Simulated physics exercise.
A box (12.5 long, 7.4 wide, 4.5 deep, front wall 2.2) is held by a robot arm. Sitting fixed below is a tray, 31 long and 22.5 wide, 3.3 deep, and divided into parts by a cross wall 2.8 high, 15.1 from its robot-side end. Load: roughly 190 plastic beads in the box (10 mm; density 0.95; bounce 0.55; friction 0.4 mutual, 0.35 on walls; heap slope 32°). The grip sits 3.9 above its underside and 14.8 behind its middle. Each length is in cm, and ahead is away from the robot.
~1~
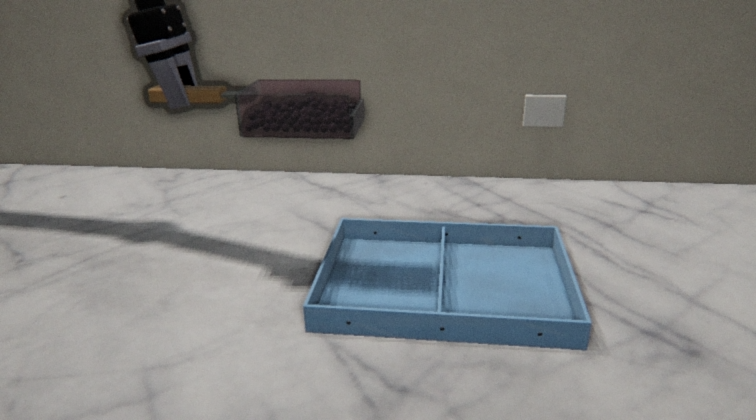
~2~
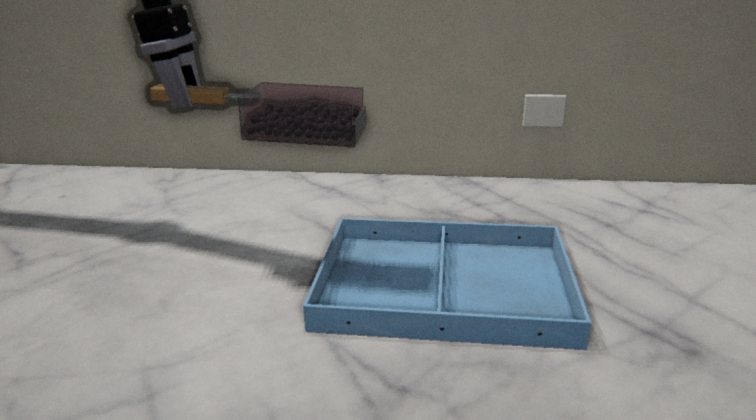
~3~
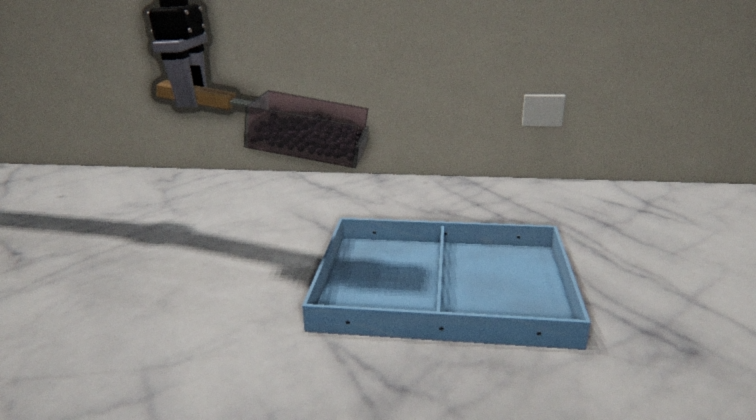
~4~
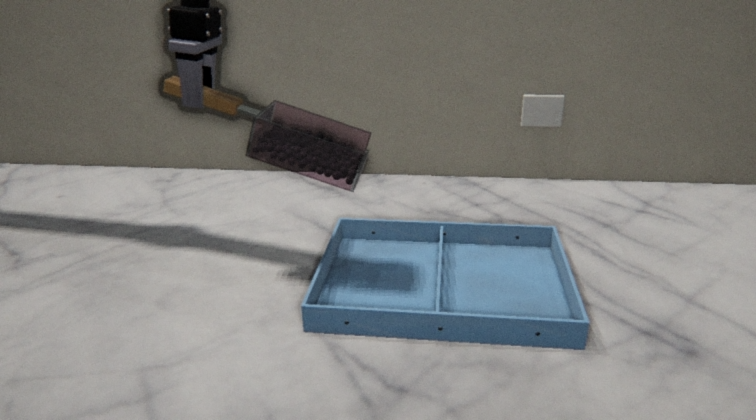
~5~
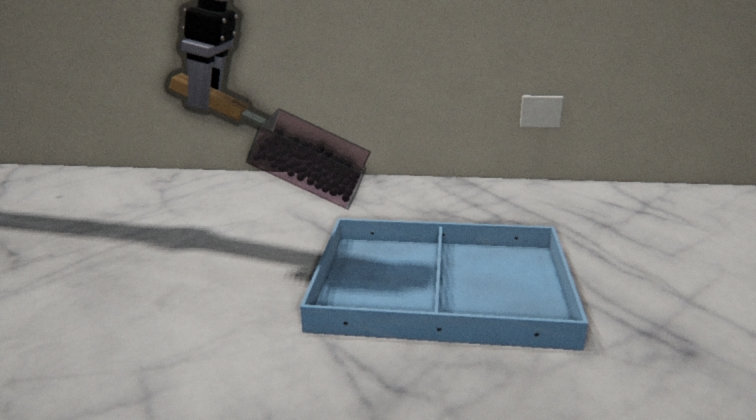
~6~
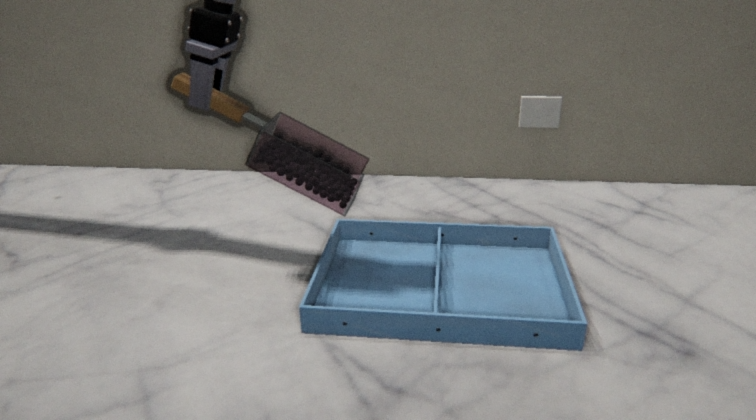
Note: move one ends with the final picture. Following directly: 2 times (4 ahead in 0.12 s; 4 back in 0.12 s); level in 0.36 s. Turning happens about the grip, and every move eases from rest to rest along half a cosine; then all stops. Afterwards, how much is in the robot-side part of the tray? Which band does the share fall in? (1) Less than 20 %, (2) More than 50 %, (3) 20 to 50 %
3.
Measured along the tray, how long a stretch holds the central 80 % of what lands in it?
About 12 centimetres.
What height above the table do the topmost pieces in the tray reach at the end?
Max height above table: Approx. 1.5 cm.
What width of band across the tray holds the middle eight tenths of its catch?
Some 14 cm.
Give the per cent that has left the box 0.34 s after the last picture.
Share gone by then: Close to 15 %.
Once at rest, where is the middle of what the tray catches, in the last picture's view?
In the final picture, somewhere near (411, 279).
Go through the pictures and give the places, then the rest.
The first picture shows box floor at (305, 124), level; upper third of the load around (307, 110), from x 250 to 355, top at y 100; 188 in the box.
The second picture shows box floor at (306, 130), tilted 3° forward; upper third of the load around (297, 115), from x 250 to 360, top at y 105.
The third picture shows box floor at (308, 143), tilted 10° forward; upper third of the load around (291, 127), from x 255 to 360, top at y 115.
The fourth picture shows box floor at (308, 159), tilted 18° forward; upper third of the load around (285, 141), from x 255 to 360, top at y 125.
The fifth picture shows box floor at (307, 171), tilted 25° forward; upper third of the load around (285, 151), from x 255 to 355, top at y 135.
The sixth picture shows box floor at (305, 176), tilted 28° forward; upper third of the load around (284, 155), from x 255 to 355, top at y 140; 188 in the box.
Then, 0.34 s later, tilted 28° forward, highest piece 18 above the table; 162 in the box, 21 in the robot-side part, 1 in the far-side part, 4 in flight or on a rim.
Then, 0.67 s later, tilted 13° forward, highest piece 20 above the table; 127 in the box, 55 in the robot-side part, 5 in the far-side part, 1 in flight or on a rim.
Then, 1.04 s later, level, highest piece 24 above the table; 127 in the box, 55 in the robot-side part, 6 in the far-side part.
Then, 2.09 s later, level, highest piece 24 above the table; 127 in the box, 55 in the robot-side part, 6 in the far-side part.
At rest, 127 in the box, 55 in the robot-side part, 6 in the far-side part. That is 29 % in the robot-side part of the tray.
